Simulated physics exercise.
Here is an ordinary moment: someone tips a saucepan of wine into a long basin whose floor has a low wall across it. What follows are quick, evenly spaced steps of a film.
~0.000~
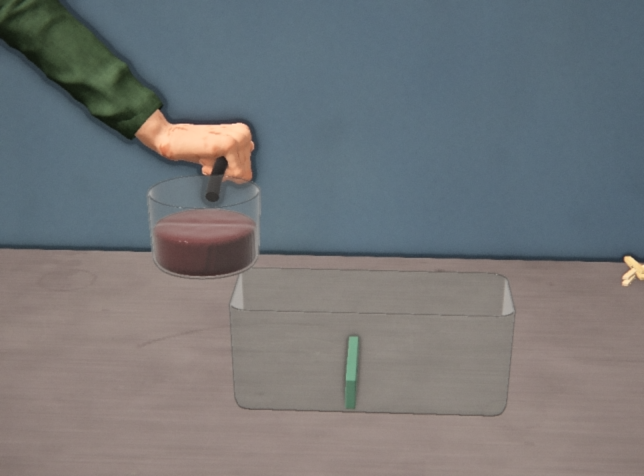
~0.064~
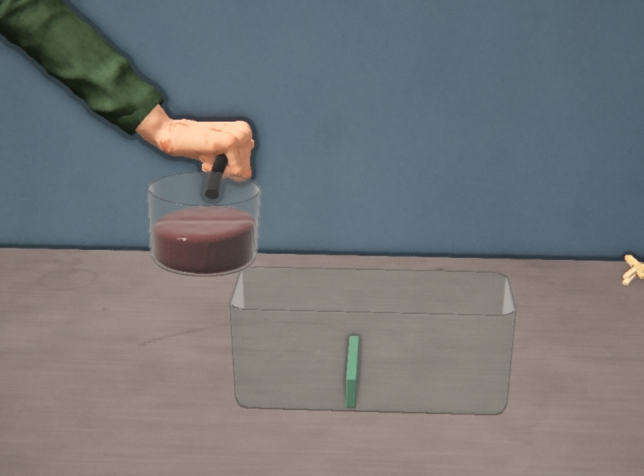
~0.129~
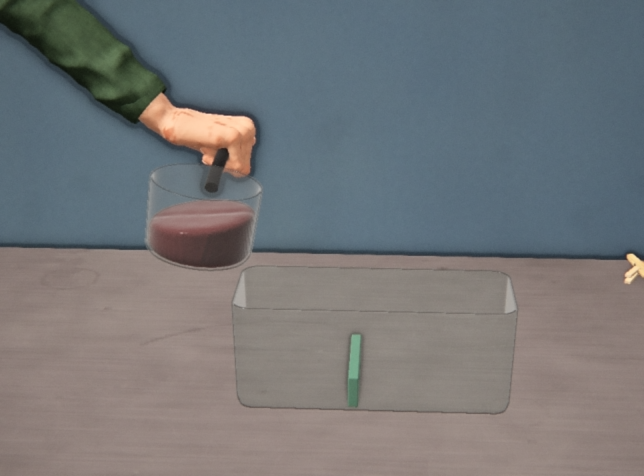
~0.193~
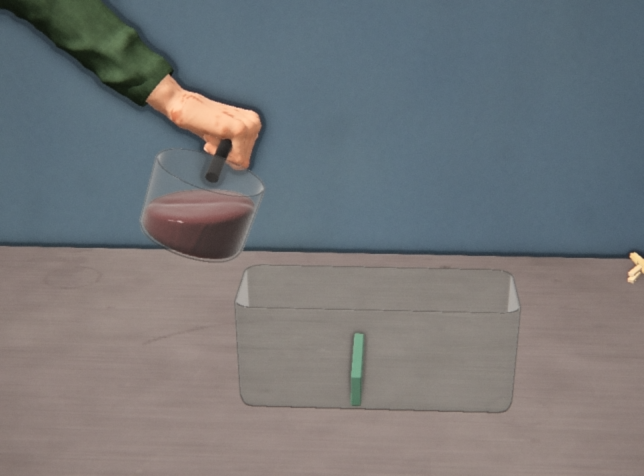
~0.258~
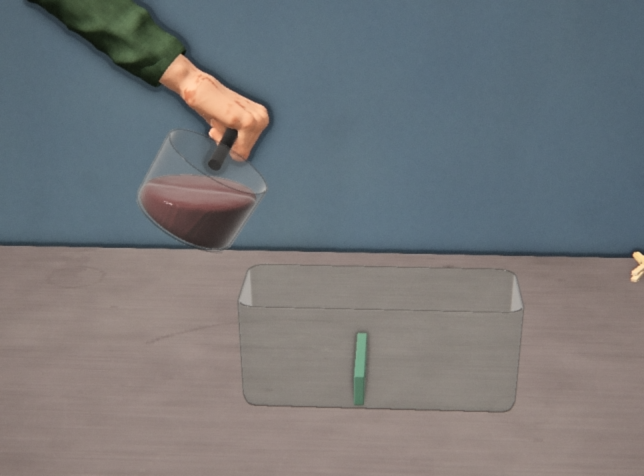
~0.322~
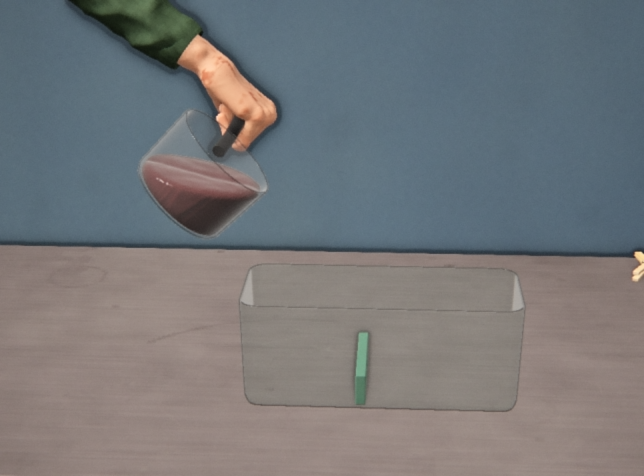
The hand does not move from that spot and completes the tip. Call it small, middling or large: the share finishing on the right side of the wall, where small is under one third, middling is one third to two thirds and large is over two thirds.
Middling.
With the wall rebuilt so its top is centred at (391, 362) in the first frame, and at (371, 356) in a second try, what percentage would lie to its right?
The first placement gives around 10 percent, the second 25 percent.
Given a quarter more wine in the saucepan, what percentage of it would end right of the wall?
Near 65 in a hundred.
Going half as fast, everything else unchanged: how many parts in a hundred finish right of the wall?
Around 30 percent.
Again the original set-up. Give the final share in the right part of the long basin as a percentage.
Close to 60 per cent.
A moment on, the saucepan is tipped on its side and 53 per cent is still to pour, 2 is left of the wall and 0 right of it.
Next, the saucepan is tipped on its side and 15 per cent is still to pour, 17 is left of the wall and 47 right of it.
Then the saucepan is tipped on its side and 5 per cent is still to pour, 26 is left of the wall and 60 right of it.
Later the saucepan is tipped on its side and 1 per cent is still to pour, 37 is left of the wall and 58 right of it.
At rest 39 per cent lies left of the wall, 58 right of it and 2 outside.
